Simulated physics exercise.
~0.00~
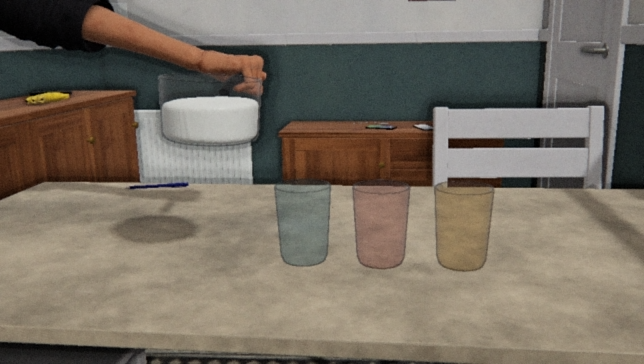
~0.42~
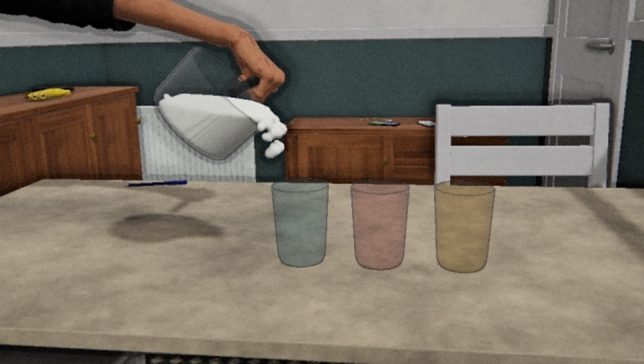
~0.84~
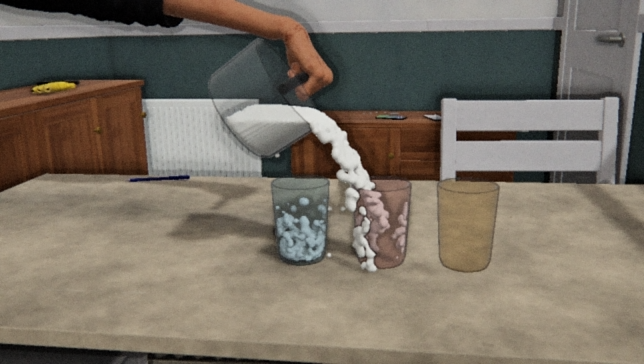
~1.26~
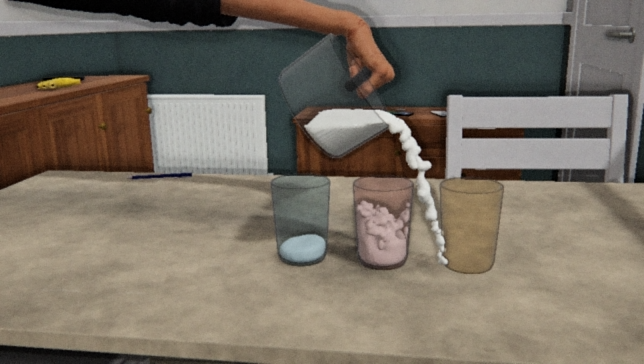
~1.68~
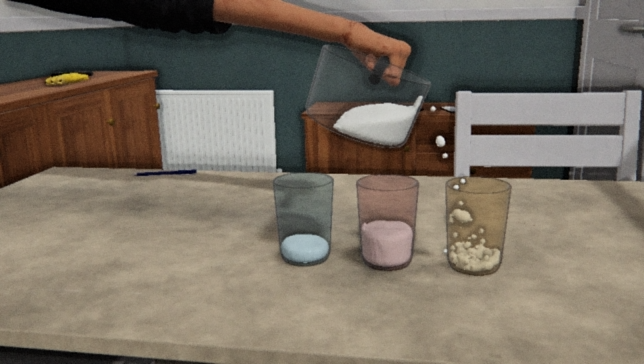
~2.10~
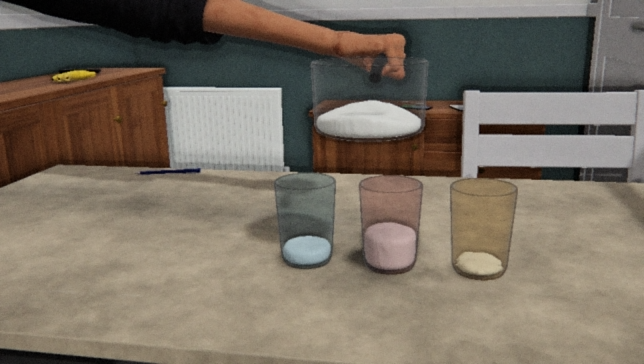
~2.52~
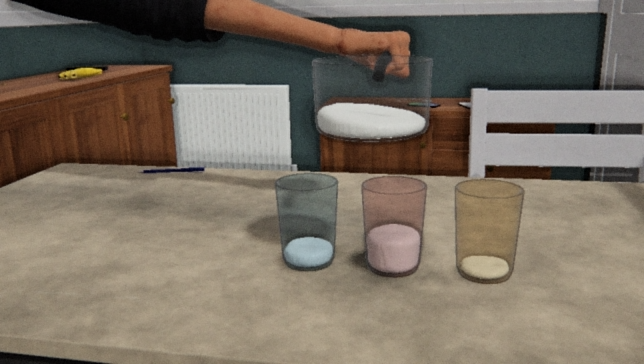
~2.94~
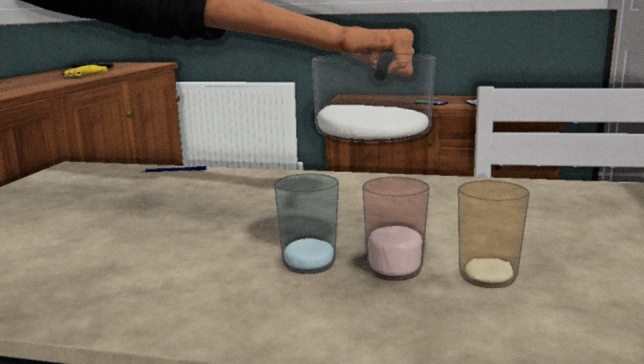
On a table in a room with wooden cabinets, a hand tilts a clear pot and moves it right, pouring milk into blue, pink and yellow glasses in turn, then levels it; the pink glass ends fullest, the yellow holds least, and milk remains in the pot.
